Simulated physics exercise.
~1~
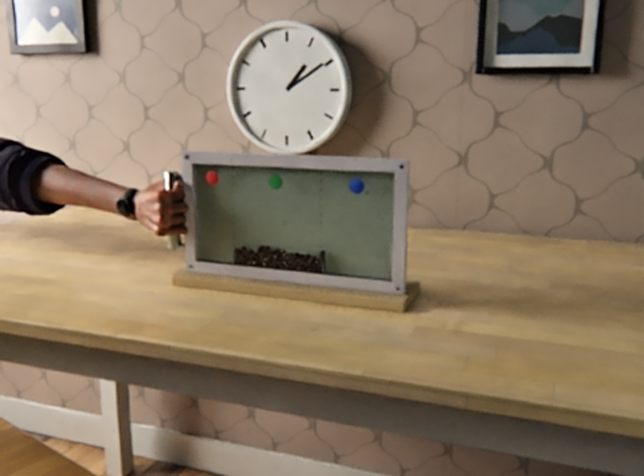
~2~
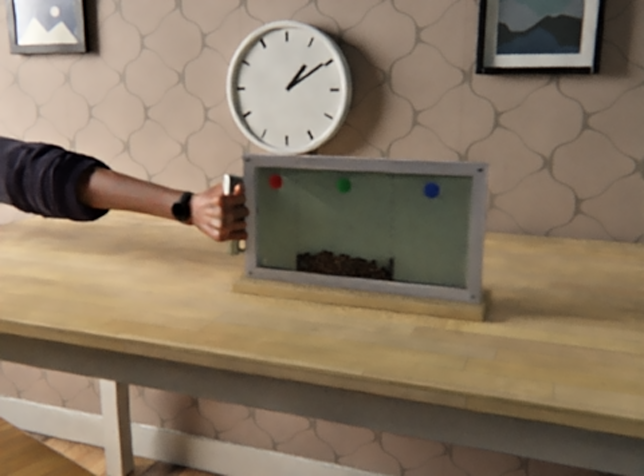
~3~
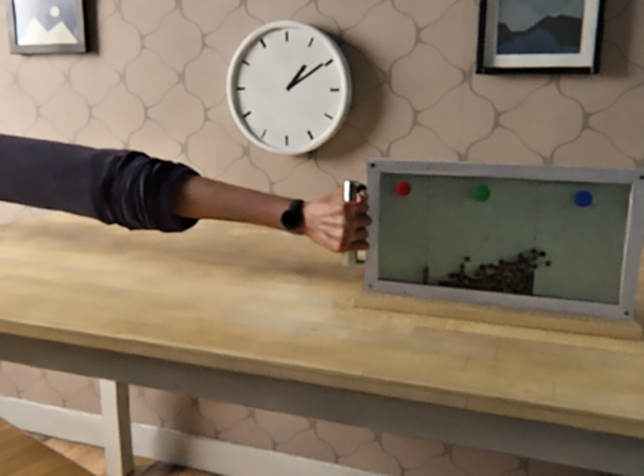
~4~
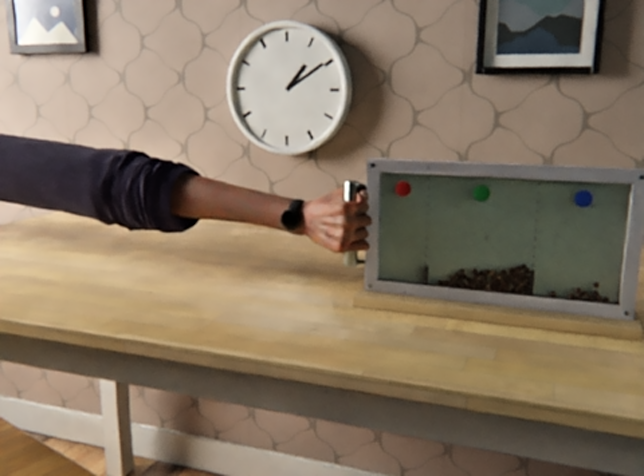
In a room with patterned wallpaper, a still, level view faces a pale wooden table beneath a round white clock and two framed landscapes. A hand with a dark watch, reaching in from the left, grips the handle of a closed, upright, clear-fronted case with red, green and blue dots along its top and dark beads heaped low inside. The hand pushes the case rightward along the table. As it arrives farther right, the beads are thrown up toward the right. The case stays still while they settle, mostly under green with a few under blue.
